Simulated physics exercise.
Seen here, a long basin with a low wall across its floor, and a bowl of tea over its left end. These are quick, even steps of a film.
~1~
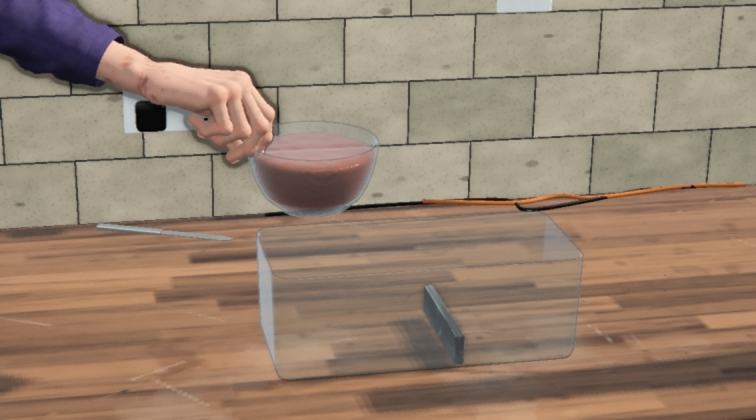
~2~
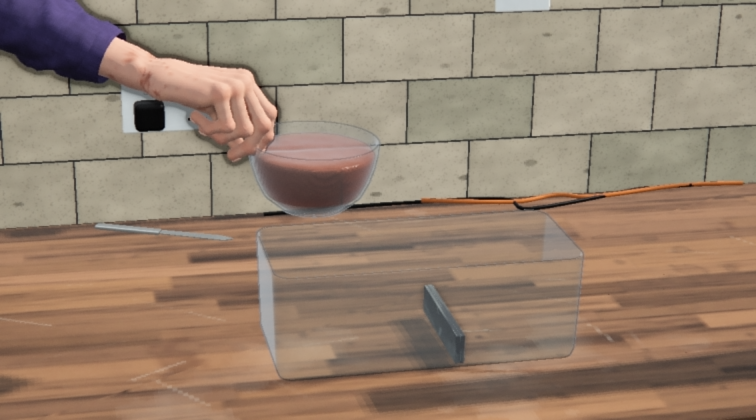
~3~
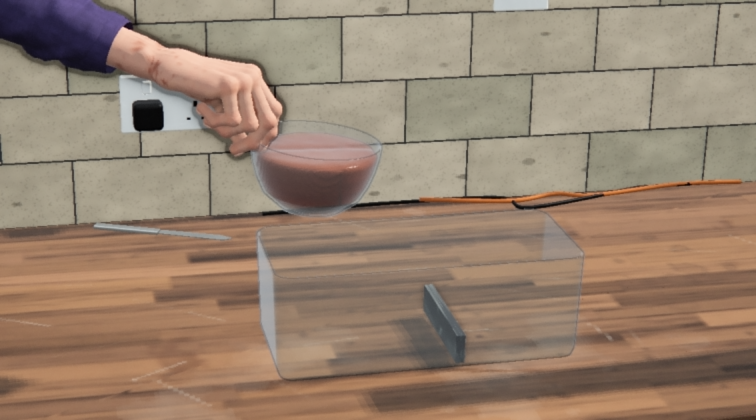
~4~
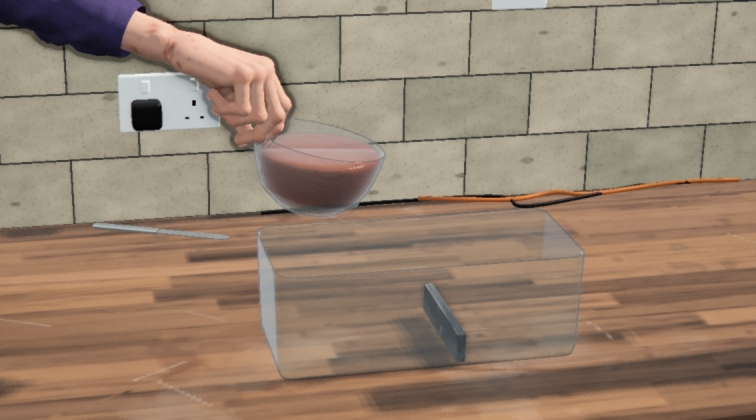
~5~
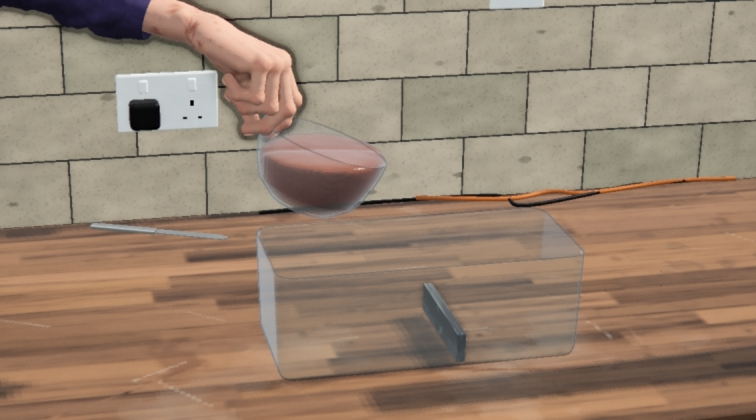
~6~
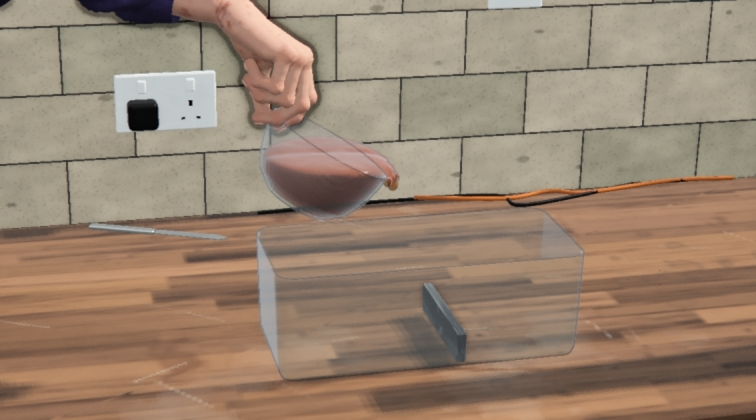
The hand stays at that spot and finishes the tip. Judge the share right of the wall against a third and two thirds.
It comes to not even a third.
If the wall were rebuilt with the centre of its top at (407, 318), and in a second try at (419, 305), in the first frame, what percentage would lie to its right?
First some 65, then 50 per cent.
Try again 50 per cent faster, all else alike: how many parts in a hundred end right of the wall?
About 20 per cent.
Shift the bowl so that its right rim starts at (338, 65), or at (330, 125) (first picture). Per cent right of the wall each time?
The first gives 10 %, the second 15 %.
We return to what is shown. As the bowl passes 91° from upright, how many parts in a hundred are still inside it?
Near 20 %.
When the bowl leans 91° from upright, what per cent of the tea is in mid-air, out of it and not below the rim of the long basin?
About 20 per cent.
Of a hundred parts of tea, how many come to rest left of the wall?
Roughly 80 in a hundred.
A moment on, the bowl is tipped on its side and 20 per cent is still to pour, 47 is left of the wall and 13 right of it.
Next, the bowl is tipped right over and 0 per cent is still to pour, 81 is left of the wall and 17 right of it.
Then the bowl is tipped right over and 0 per cent is still to pour, 79 is left of the wall and 20 right of it.
Later the bowl is tipped right over and 0 per cent is still to pour, 79 is left of the wall and 21 right of it.
In the end 78 per cent lies left of the wall, 21 right of it and 1 outside.
